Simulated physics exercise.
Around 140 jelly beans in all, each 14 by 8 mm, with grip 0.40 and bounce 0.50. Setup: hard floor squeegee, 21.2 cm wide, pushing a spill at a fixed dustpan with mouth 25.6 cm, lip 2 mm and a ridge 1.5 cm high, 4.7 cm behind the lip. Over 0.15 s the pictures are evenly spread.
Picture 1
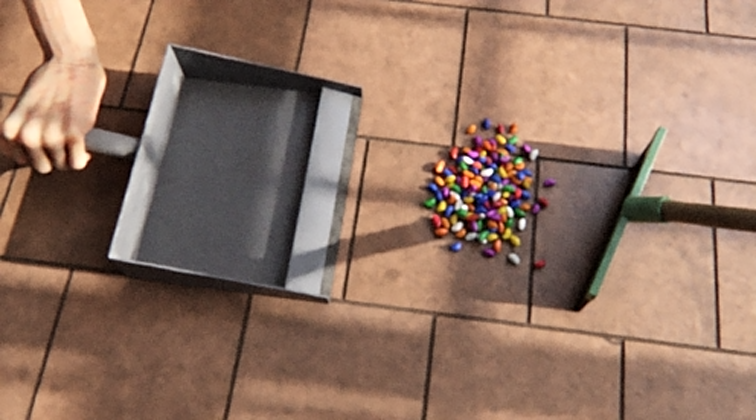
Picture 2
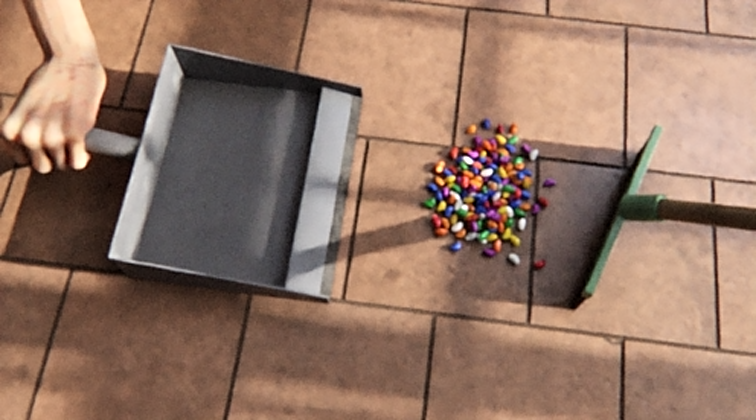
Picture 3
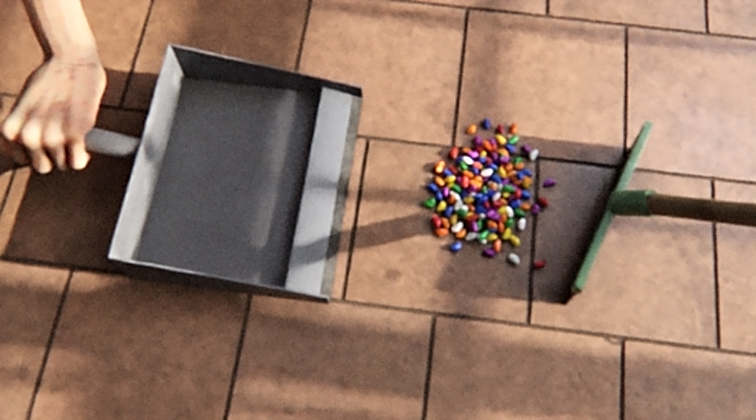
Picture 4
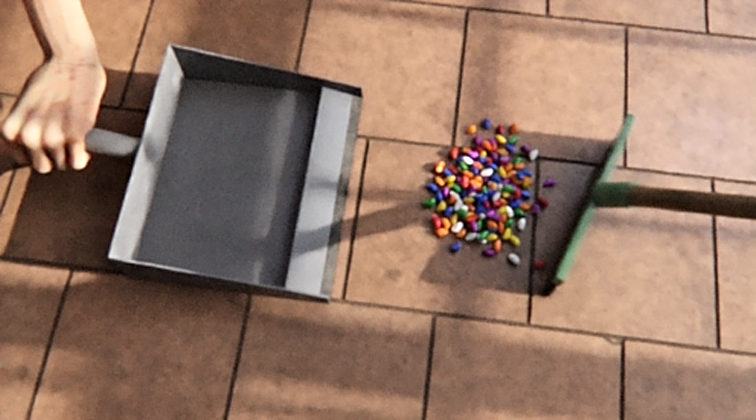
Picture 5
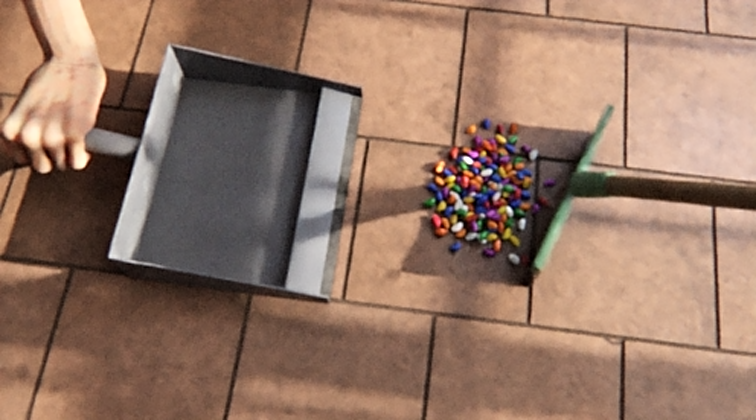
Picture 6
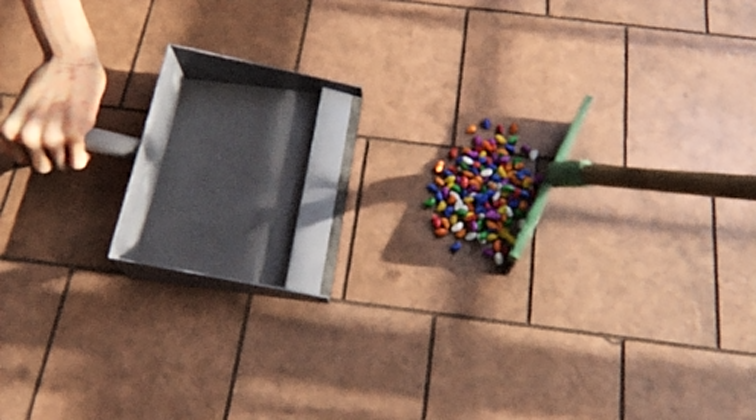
A floor of reddish-brown tiles, crossed by soft shadows, is seen from above at a slight angle by a camera that stays still. A hand at the left holds the handle of a grey dustpan, a heap of multicoloured jelly beans lies right of it, and a green squeegee with a brownish handle stands at the right. The squeegee slides left, slowly at first, until its blade meets the heap's right edge and nudges a few beans, while the hand and pan stay still.
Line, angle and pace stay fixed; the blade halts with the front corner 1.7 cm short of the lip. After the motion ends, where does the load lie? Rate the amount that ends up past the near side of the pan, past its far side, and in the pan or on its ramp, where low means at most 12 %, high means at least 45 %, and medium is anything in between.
Past the pan's near side - low, past the pan's far side - medium, in the pan or on its ramp - medium.
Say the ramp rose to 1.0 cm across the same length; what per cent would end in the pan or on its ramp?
Estimated share: Around 25 in a hundred.
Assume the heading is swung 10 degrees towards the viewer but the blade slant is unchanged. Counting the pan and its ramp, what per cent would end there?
Roughly 25 per cent would finish in the pan or on its ramp.
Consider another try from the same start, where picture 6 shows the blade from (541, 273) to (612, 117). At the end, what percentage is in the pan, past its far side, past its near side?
Per cent by place - pan 15, far side 20, near side 0.
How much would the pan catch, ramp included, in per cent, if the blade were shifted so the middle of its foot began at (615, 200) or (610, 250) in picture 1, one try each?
Estimates: 25 percent and 20 percent.
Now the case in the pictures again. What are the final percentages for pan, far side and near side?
Near side 0 %, far side 30 %, pan 20 %.
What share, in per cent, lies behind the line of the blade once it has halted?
I'd put it near 5 in a hundred.
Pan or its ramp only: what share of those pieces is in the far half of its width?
Estimate: Close to 90 %.
Then, 0.12 s after the last picture, middle of the blade 13 cm from the lip; 0 % over the lip, far side 5 %, near side 0 %.
Then, 0.20 s after the last picture, middle of the blade 7 cm from the lip; 0 % over the lip, far side 15 %, near side 0 %.
Then, 0.42 s after the last picture, middle of the blade 5 cm from the lip; 20 % over the lip, far side 30 %, near side 0 %.
In the end, near side 0 %, far side 30 %, pan 20 %, in front of the lip or behind the blade 50 %.
